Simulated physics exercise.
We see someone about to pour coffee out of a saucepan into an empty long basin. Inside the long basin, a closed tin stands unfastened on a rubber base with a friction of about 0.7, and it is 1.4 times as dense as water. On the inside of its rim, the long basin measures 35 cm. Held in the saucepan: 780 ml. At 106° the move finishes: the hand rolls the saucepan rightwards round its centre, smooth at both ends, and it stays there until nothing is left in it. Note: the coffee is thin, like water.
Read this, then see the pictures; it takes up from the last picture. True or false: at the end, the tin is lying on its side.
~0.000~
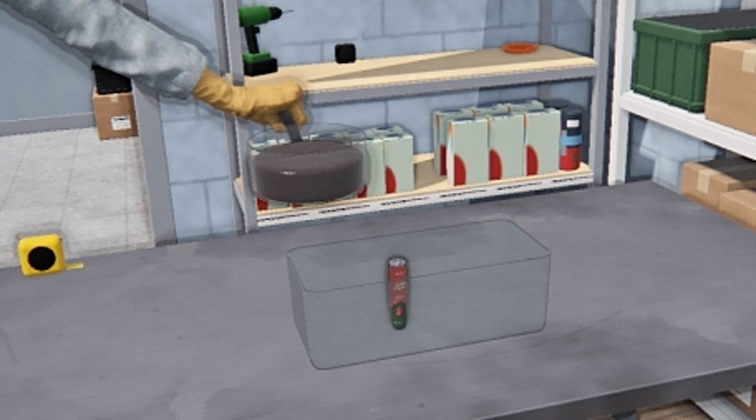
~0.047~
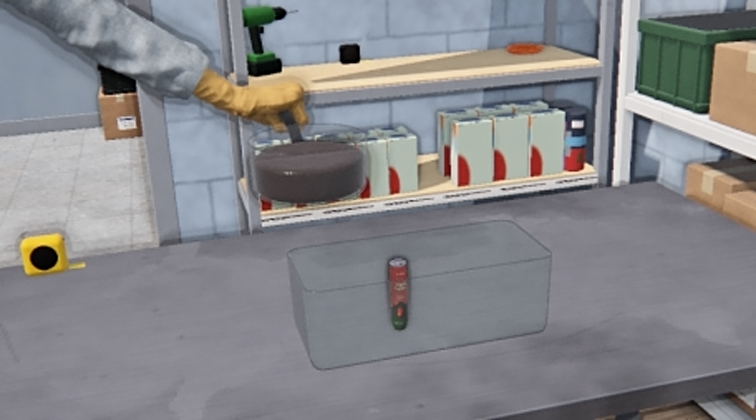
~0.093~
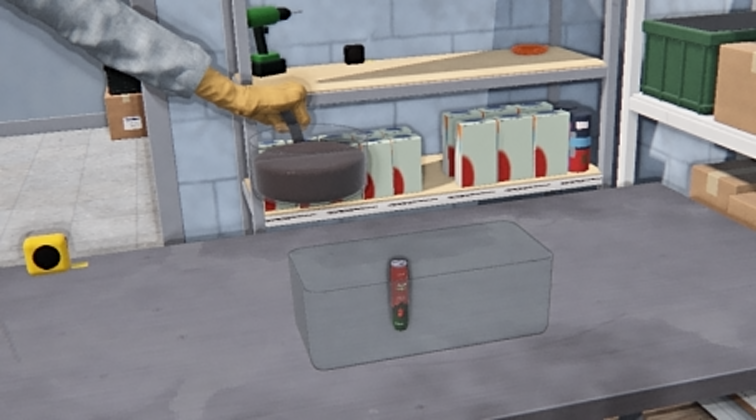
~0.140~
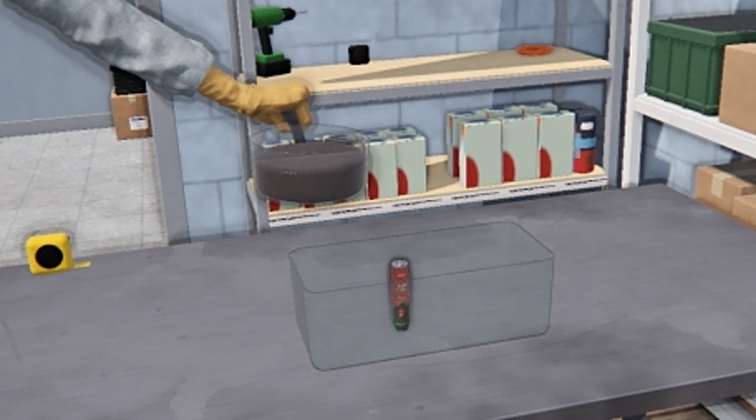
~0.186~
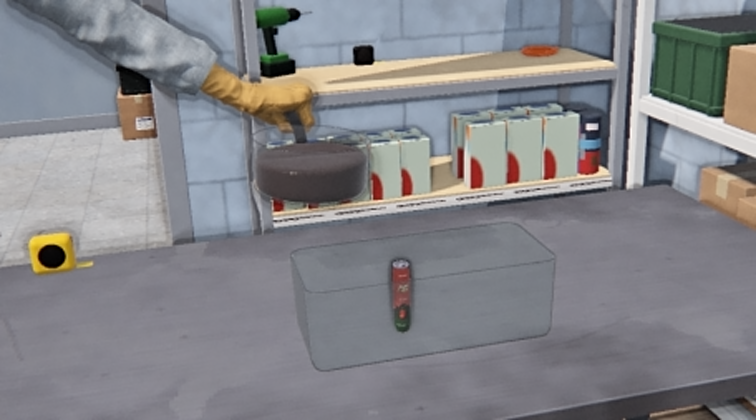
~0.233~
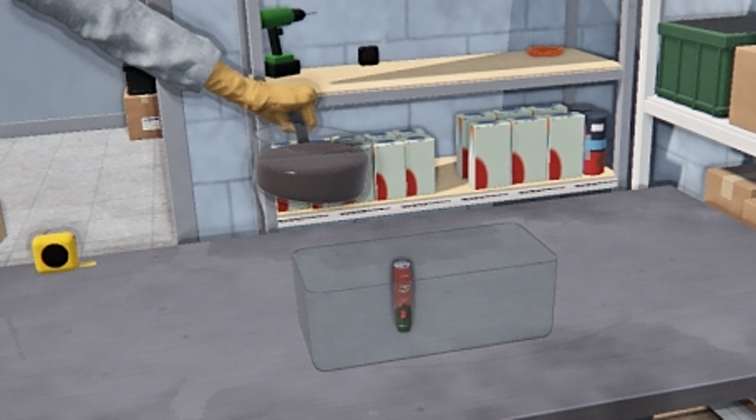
False.
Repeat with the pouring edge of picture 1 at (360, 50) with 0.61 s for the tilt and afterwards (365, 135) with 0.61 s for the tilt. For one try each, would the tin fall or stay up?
Trial 1 - tin tips; trial 2 - tin tips.
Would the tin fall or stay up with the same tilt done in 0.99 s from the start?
Well, the tin simply holds firm.
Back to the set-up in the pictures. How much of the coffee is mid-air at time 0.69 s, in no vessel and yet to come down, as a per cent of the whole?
Around 30 in a hundred.
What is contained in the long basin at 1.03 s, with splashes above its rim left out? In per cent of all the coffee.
78 per cent, give or take a little.
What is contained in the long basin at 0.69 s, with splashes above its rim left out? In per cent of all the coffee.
6 %, more or less.
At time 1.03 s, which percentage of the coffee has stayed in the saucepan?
Near 12 in a hundred.
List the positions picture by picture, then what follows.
The first frame shows tilt 0°; pouring edge (363, 133); surface from (252, 162) to (361, 149); the long basin's rim runs from (295, 272) to (530, 237); the tin's top is at (397, 265).
The second frame shows tilt 0°; pouring edge (364, 134); surface from (252, 162) to (362, 149).
The third frame shows tilt 1°; pouring edge (365, 135); surface from (253, 161) to (362, 150).
The fourth frame shows tilt 3°; pouring edge (367, 137); surface from (254, 161) to (363, 150).
The fifth frame shows tilt 6°; pouring edge (369, 139); surface from (254, 161) to (365, 151).
The sixth frame shows tilt 9°; pouring edge (371, 143); surface from (256, 161) to (367, 152).
Then, 0.69 s in, the tilt is 61° and 63 per cent is still to pour; the tin stands where it began.
Then, 1.03 s in, the tilt is 97° and 11 per cent is still to pour; the tin stands where it began.
Then, 1.38 s in, the tilt is 106° and 0 per cent is still to pour; the tin stands where it began.
Then, 1.76 s in, the tilt is 106° and 0 per cent is still to pour; the tin stands where it began.
Finally, the tin stands where it began.
